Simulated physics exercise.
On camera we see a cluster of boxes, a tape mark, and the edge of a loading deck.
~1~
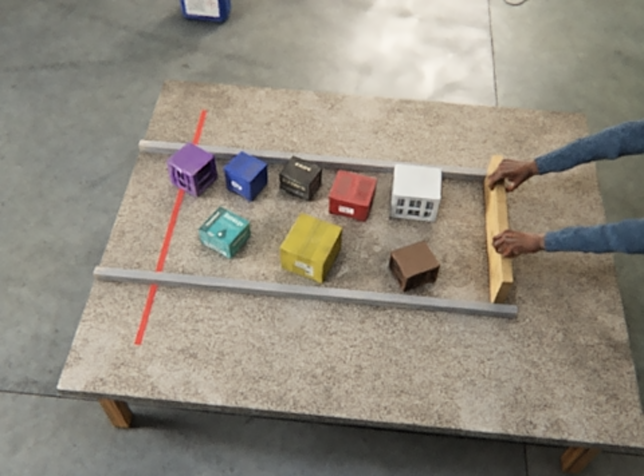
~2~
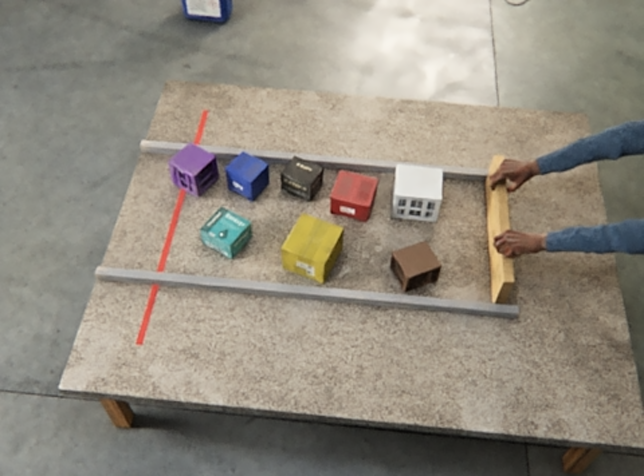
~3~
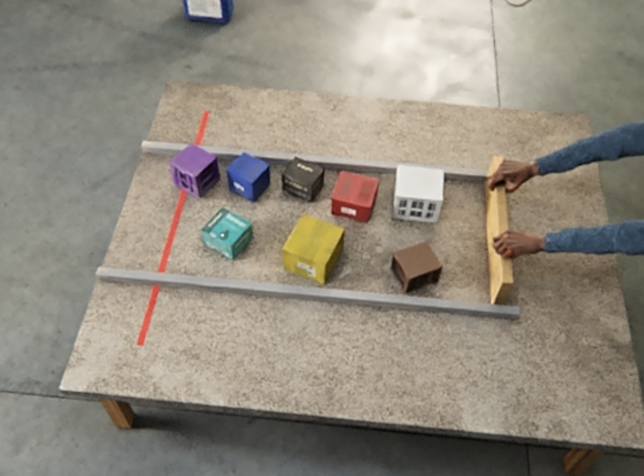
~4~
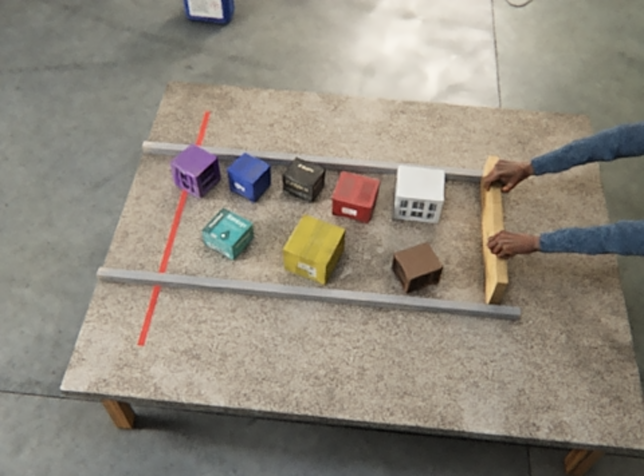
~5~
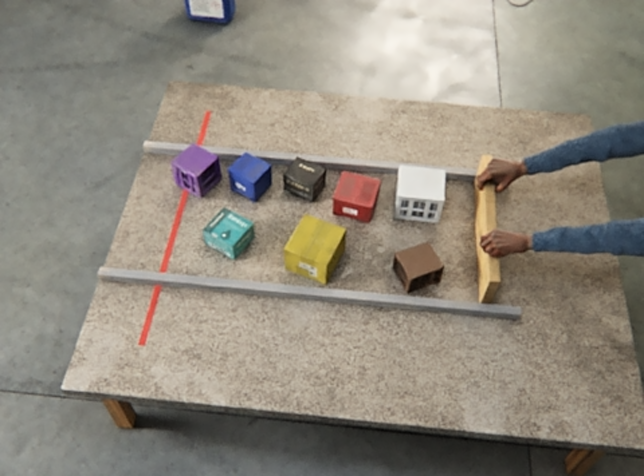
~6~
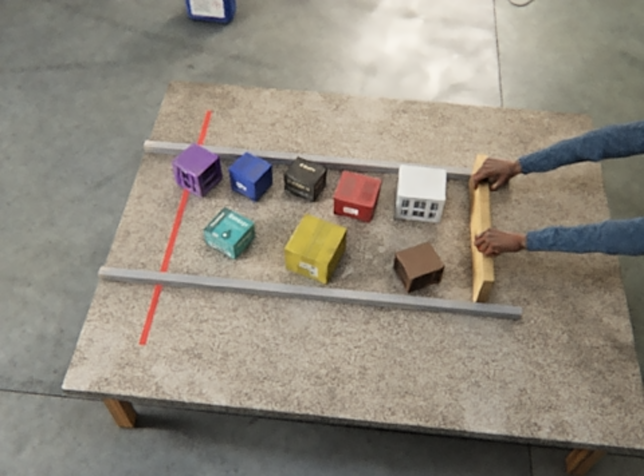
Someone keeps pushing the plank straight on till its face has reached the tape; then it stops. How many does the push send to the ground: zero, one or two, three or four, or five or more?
So the tally of ones that come down is five plus, really.
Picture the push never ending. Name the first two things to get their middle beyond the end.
Listed earliest first, it's the purple crate and then the blue tote.
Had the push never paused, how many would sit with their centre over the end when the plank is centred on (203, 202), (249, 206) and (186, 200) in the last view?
Over the end: 4, 2, 5.
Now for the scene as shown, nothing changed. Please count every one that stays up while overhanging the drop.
Number: 0.
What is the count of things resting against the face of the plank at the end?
At rest, 2 are in contact.
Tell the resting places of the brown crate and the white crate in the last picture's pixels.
Final positions: Near (152, 235); near (165, 172).
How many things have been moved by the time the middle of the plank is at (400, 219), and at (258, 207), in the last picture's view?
Up to then 4, and up to the other point 8.
A little later, none off yet; purple crate at rest near (198, 170); turquoise box at rest near (230, 233); blue tote at rest near (251, 177).
Next, none off yet; purple crate shifted about its own width near (149, 164); turquoise box shifted about its own width near (205, 231); blue tote shifted well along near (181, 167).
Later still, two off so far; purple crate fallen near (129, 197); turquoise box shifted well along near (130, 225); blue tote dropping near (112, 192).
When it is over, the number that fall off is five or more; down, red tote, yellow box, black box, blue tote, turquoise box and purple crate.
